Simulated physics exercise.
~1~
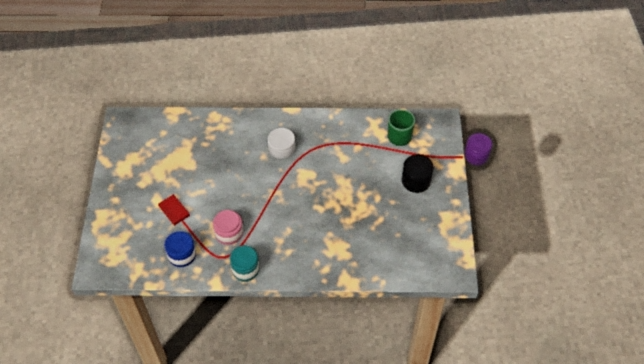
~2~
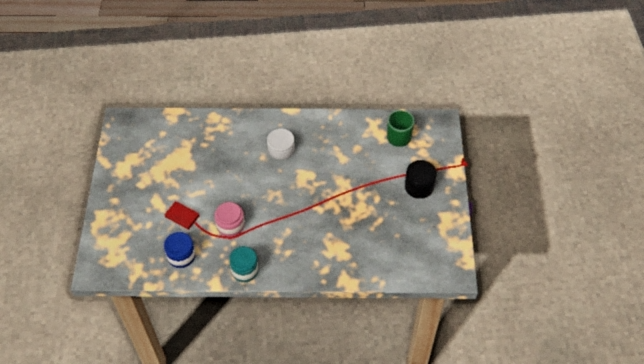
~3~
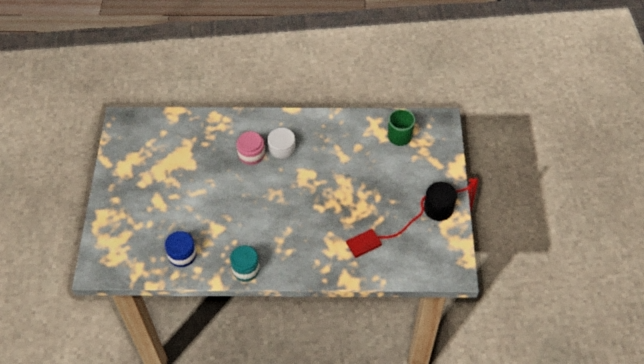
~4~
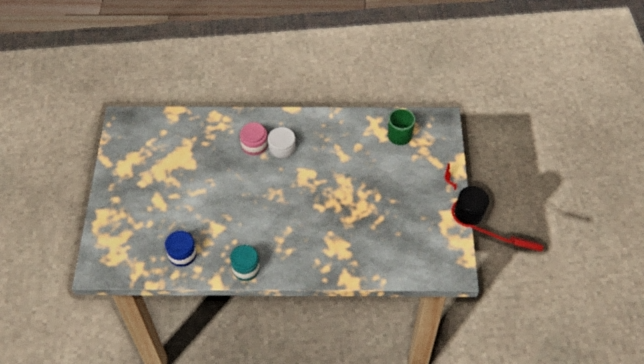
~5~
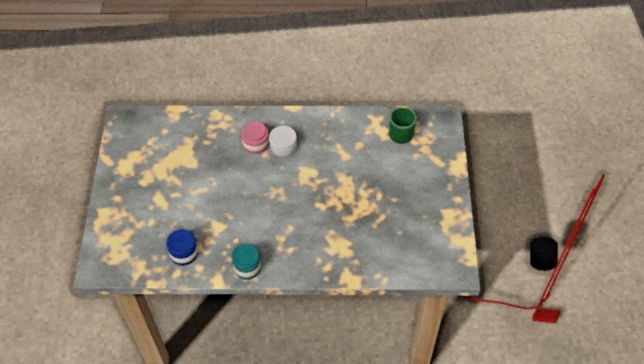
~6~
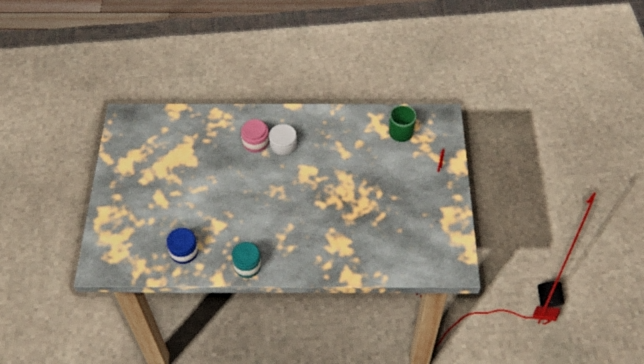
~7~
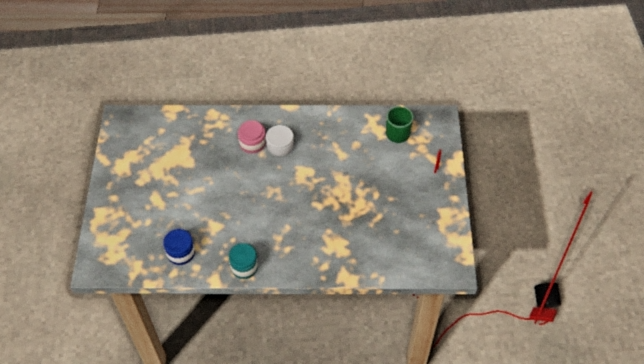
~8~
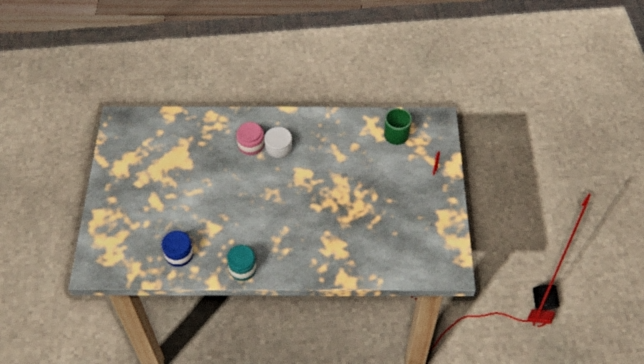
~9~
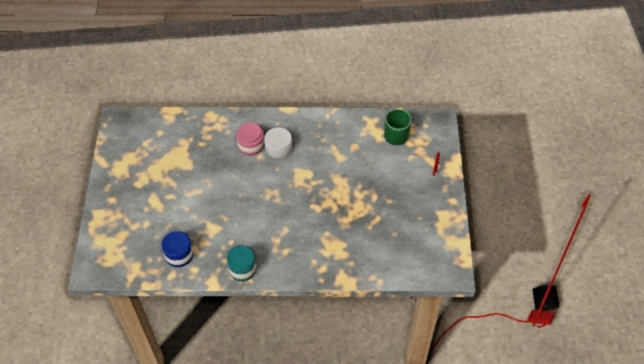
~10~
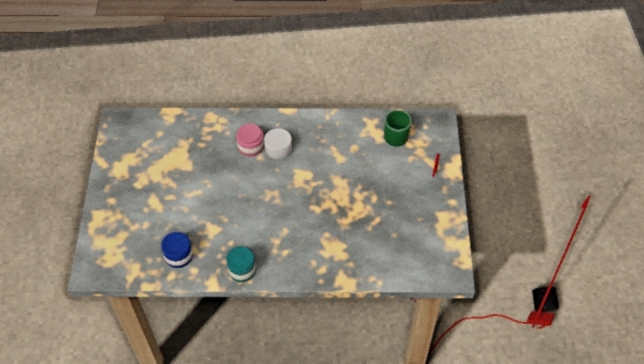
A falling purple object drags a red cord, pulling a red block and black tub off the table.
